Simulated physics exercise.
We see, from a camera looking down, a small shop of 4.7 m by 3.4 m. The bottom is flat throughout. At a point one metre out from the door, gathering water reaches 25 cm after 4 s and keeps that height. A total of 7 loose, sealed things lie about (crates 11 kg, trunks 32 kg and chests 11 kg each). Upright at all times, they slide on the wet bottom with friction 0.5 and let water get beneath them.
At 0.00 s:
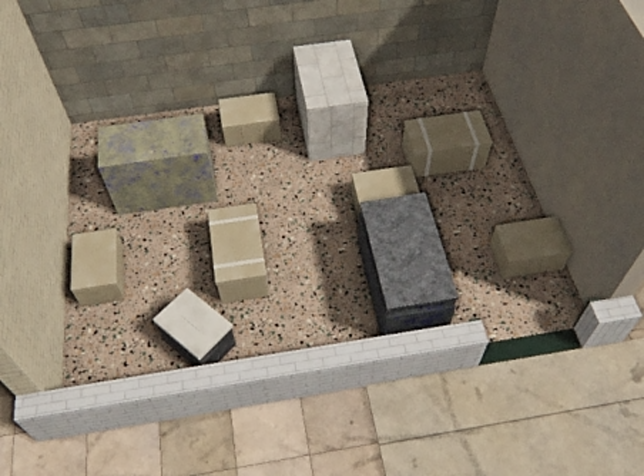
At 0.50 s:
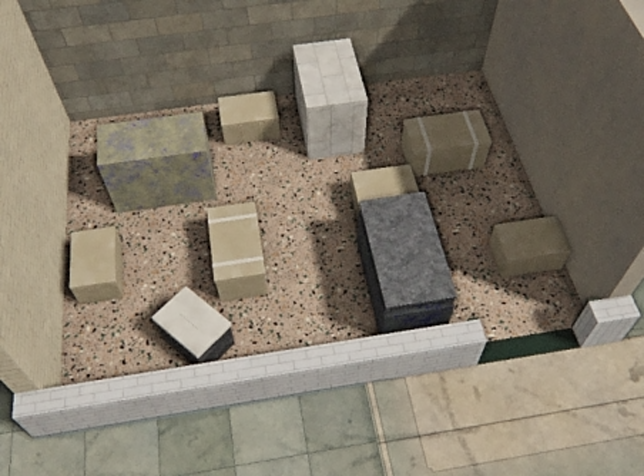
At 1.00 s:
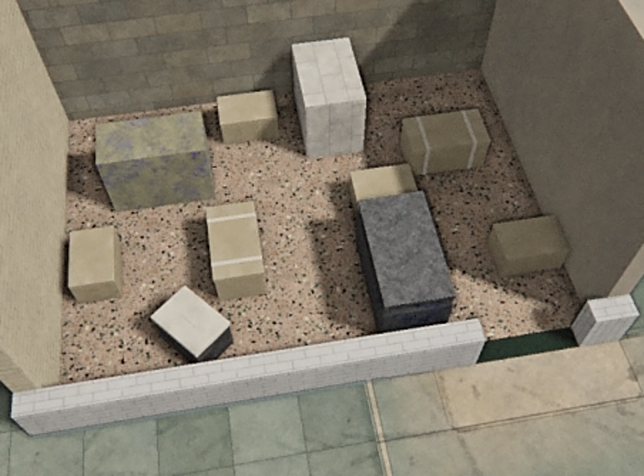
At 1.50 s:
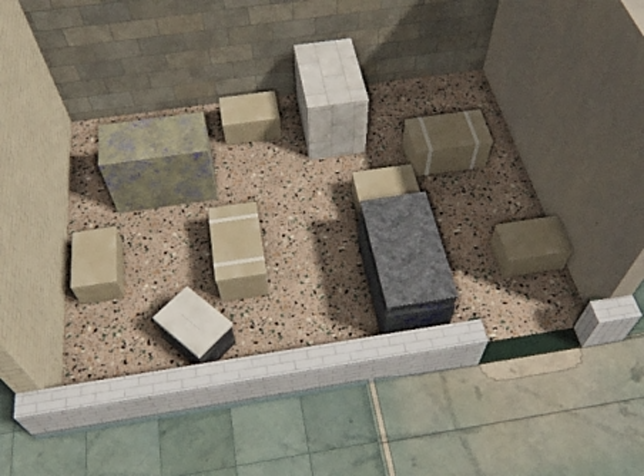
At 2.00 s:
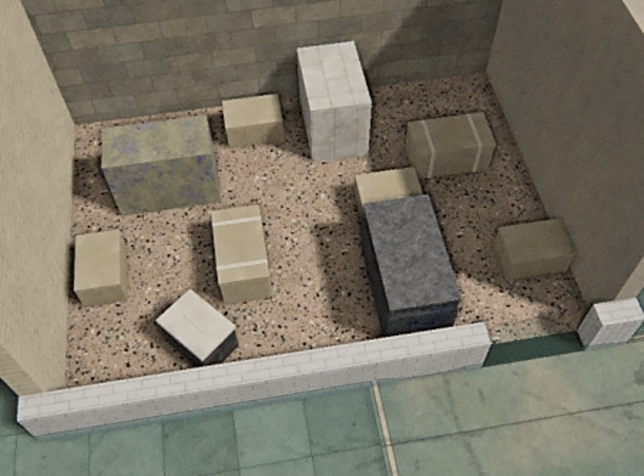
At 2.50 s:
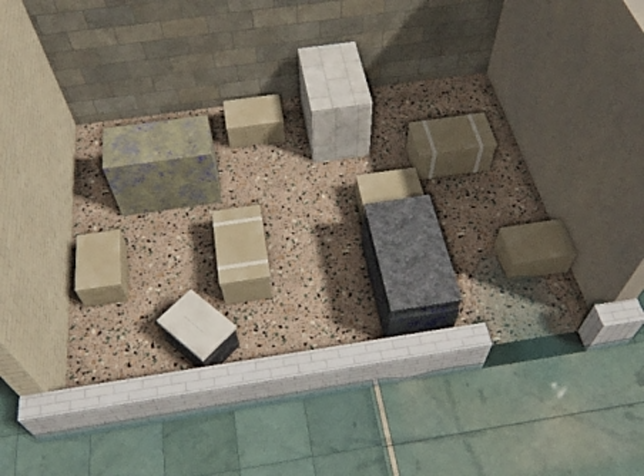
Walled room of scattered boxes and blocks standing still as greenish water spreads across the paving outside and enters the doorway.
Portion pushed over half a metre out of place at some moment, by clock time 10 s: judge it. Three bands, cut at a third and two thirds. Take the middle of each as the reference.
Band: One third to two thirds.
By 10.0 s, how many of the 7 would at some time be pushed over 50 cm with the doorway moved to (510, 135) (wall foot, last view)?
Count: 5.
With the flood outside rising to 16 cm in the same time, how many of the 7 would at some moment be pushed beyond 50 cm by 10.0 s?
Then 3 of them.
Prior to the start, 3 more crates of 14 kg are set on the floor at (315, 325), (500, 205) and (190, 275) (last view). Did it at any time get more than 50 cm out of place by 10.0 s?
First stays within it, second exceeds it, third stays within it.
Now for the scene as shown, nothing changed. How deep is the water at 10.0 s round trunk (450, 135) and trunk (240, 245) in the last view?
Depths: Near 20 cm, then near 5 cm.
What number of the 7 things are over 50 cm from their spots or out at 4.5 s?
Answer: 1.
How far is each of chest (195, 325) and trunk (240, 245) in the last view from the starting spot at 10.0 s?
Respectively 0 and 10 centimetres.
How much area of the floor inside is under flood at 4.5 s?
Roughly 4.0 m2.
After 3.5 s 0 of 7 are over 50 cm from their spots; 0 afloat.
After 4.5 s 1 of 7 are over 50 cm from their spots; 1 afloat.
After 7.0 s 2 of 7 are over 50 cm from their spots; 2 afloat.
After 10.0 s 3 of 7 are over 50 cm from their spots, and 3 have been at some point; 4 afloat.
